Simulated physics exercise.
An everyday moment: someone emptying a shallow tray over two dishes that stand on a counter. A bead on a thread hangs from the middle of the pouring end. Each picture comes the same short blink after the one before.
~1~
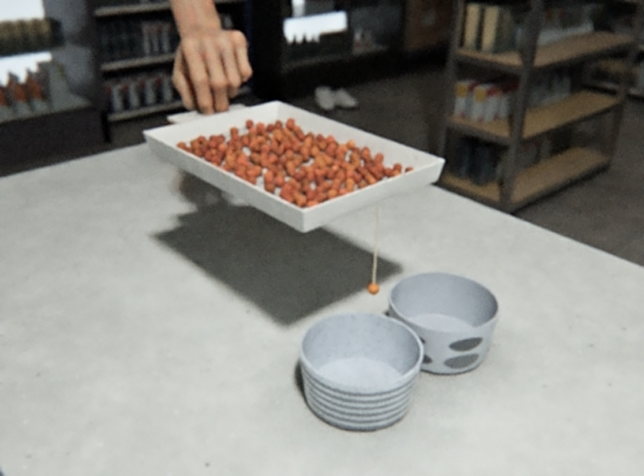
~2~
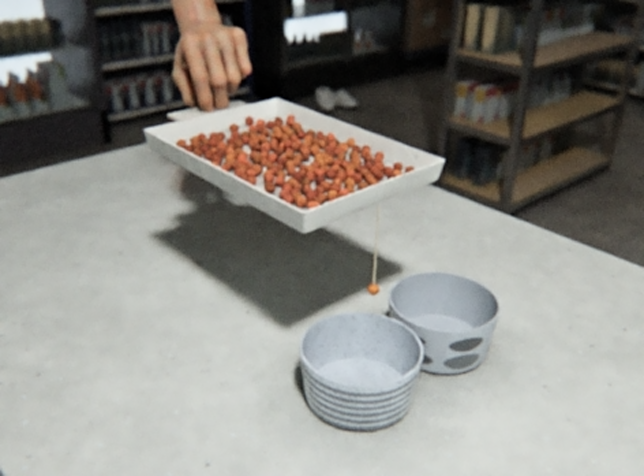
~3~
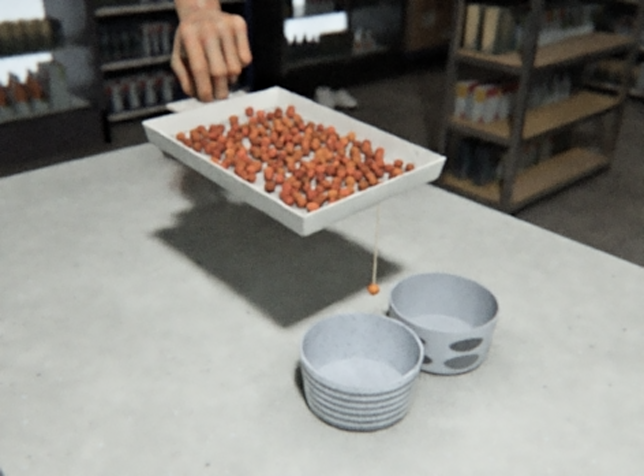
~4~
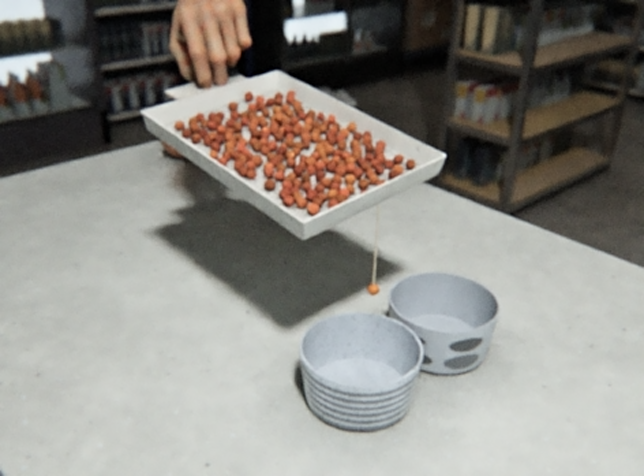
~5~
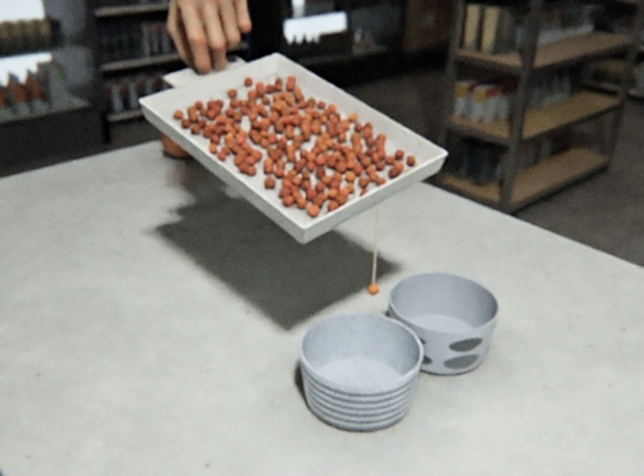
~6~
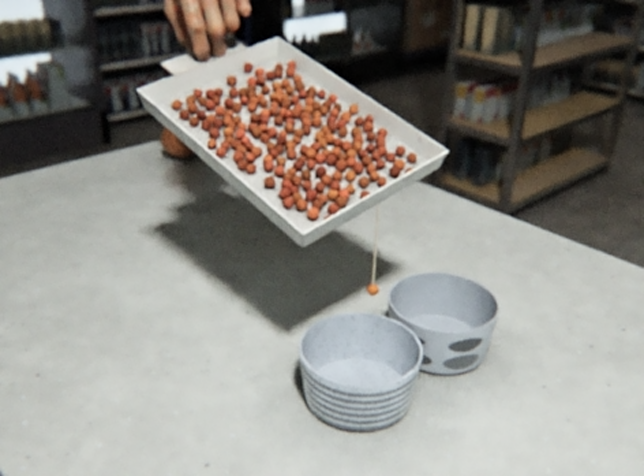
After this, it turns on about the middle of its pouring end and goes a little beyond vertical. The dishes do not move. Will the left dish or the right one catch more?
The left dish gets more.
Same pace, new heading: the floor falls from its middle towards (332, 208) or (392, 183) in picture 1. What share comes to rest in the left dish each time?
In turn 70 and 0 in a hundred.
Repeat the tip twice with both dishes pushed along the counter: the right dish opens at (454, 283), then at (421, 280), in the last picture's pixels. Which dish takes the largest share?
In turn: The left one; the dish on the left.
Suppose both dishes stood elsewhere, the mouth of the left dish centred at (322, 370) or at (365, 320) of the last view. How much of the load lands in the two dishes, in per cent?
In turn 60 and 30 in a hundred.
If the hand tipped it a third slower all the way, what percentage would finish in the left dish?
Near 60 %.
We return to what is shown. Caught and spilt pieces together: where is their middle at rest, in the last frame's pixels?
Around (324, 389).
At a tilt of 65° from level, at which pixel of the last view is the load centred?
Near (307, 158).
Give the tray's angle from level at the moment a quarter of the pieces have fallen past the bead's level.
At some 115 degrees.
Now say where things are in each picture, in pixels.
The first picture shows corners of the pouring end (304, 208) and (438, 160), level; middle of the load (298, 160), clay pellets; left dish (405, 396); right dish (486, 342); bead on its thread (373, 289).
The second picture shows corners of the pouring end (304, 210) and (439, 159), level; middle of the load (298, 158).
The third picture shows corners of the pouring end (304, 213) and (439, 158), tipped barely, lowest at the left corner; middle of the load (298, 154).
The fourth picture shows corners of the pouring end (304, 218) and (440, 155), tipped a little, lowest at the left corner; middle of the load (298, 146).
The fifth picture shows corners of the pouring end (304, 224) and (441, 152), tipped a little, lowest at the left corner; middle of the load (298, 139).
The sixth picture shows corners of the pouring end (304, 229) and (442, 150), tipped clearly, lowest at the left corner; middle of the load (299, 133); left dish (404, 397); right dish (486, 343).
Just after the last frame, tray tipped steeply; every one on the tray.
A moment on, tray tipped past a quarter turn; almost all on the tray; just a few in the left dish; just a few outside both; just a few in the air.
Further on, tray tipped past a quarter turn; roughly half in the left dish; roughly half outside both.
When it is over, tray tipped past a quarter turn; roughly half in the left dish; not one in the right dish; roughly half outside both.
